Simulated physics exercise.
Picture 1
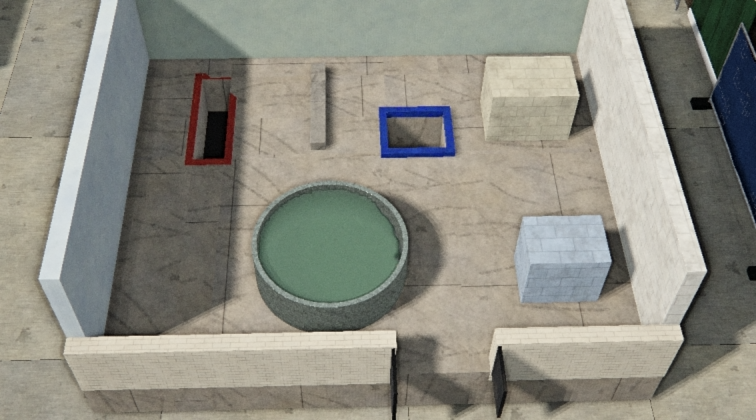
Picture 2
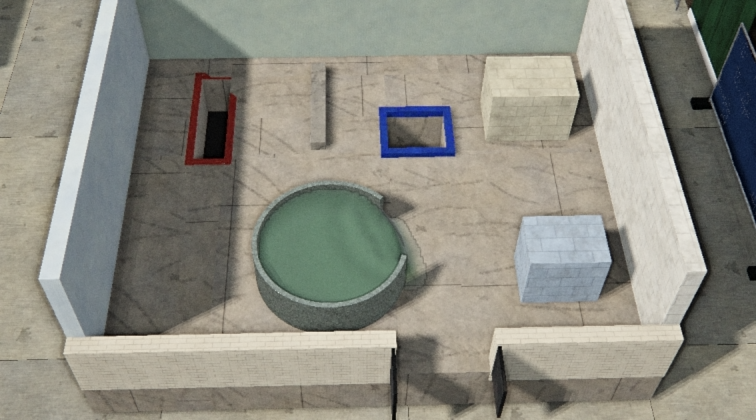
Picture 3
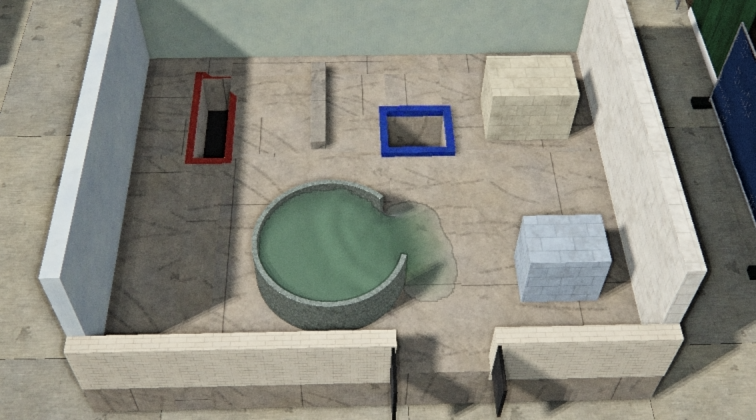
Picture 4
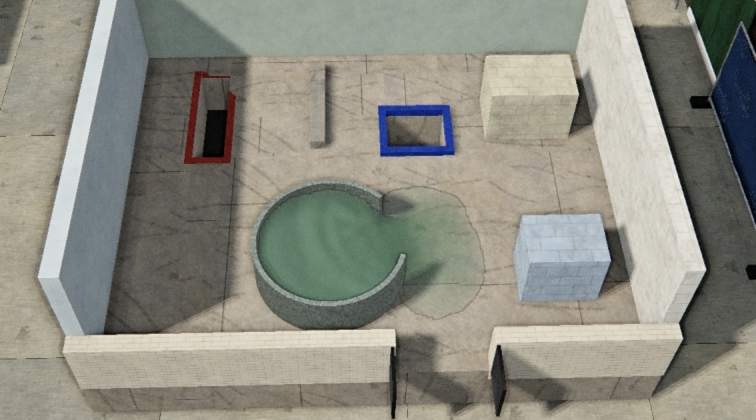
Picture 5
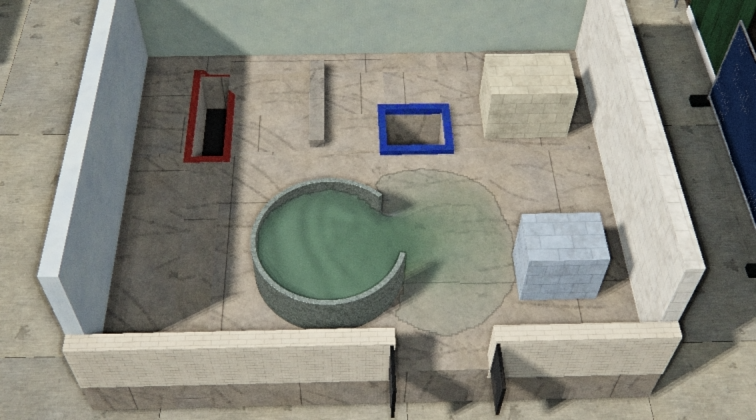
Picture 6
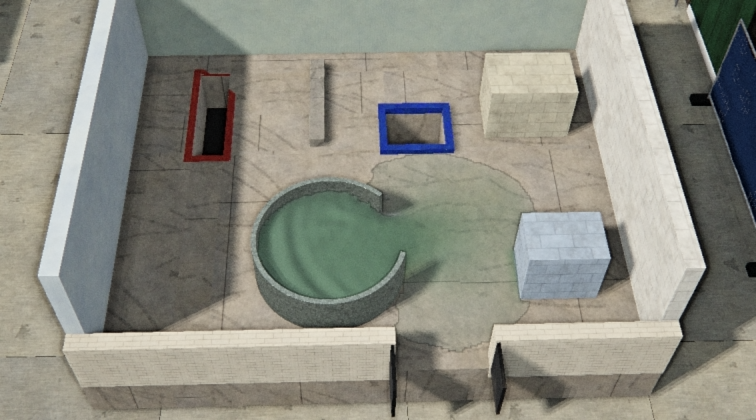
In a walled concrete yard, green water pours from a round tank's right side and spreads outward.
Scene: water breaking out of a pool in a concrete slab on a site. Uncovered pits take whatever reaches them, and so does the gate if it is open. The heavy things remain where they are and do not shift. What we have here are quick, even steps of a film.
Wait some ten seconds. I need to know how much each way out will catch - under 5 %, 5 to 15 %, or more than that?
Here you go: The gate catches 5 to 15 %; the blue pit catches under 5 %; the red pit catches under 5 %.
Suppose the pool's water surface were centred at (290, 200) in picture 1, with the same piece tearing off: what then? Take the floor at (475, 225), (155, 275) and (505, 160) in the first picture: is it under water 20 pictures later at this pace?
Spot 1 wetted, spot 2 unwetted, and spot 3 wetted.
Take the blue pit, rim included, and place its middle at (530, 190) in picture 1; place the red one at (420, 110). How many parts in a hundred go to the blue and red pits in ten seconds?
My answer: Blue gets 10 percent, red gets 20 percent.
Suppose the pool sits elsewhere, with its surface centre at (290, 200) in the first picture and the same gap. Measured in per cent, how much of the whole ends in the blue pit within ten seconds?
Within ten seconds the blue pit collects 6 percent of the total.
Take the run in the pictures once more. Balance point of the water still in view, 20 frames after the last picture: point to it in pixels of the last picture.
I'd put my finger on (462, 223).
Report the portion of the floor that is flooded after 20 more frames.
About 40 percent.
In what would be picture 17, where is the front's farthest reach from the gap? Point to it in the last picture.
I'd say around (575, 73).
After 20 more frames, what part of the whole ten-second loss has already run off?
I'd say about 15 per cent.
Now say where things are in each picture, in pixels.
The first picture shows the round tank at (330, 244) is whole and still.
In the second picture, water pours out at (399, 245) and has run to a hidden place.
In the third picture, water pours out at (399, 246) and has run to (439, 293).
In the fourth picture, the front is at (446, 197), out from the gap at (398, 246).
In the fifth picture, the front is at (487, 195), out from the gap at (397, 244).
In the sixth picture, the front is at (513, 185), out from the gap at (398, 243).
A moment on, water covers 25 % of the floor; the gate 0 %, the blue pit 0 %, the red pit 0 %.
Next, water covers 30 % of the floor; the gate 0 %, the blue pit 0 %, the red pit 0 %.
Then, water covers 40 % of the floor; the gate 1 %, the blue pit 0 %, the red pit 0 %.
Later, water covers 55 % of the floor; the gate 5 %, the blue pit 0 %, the red pit 0 %.
In the end, water covers 85 % of the floor; the gate 11 %, the blue pit 0 %, the red pit 2 %.
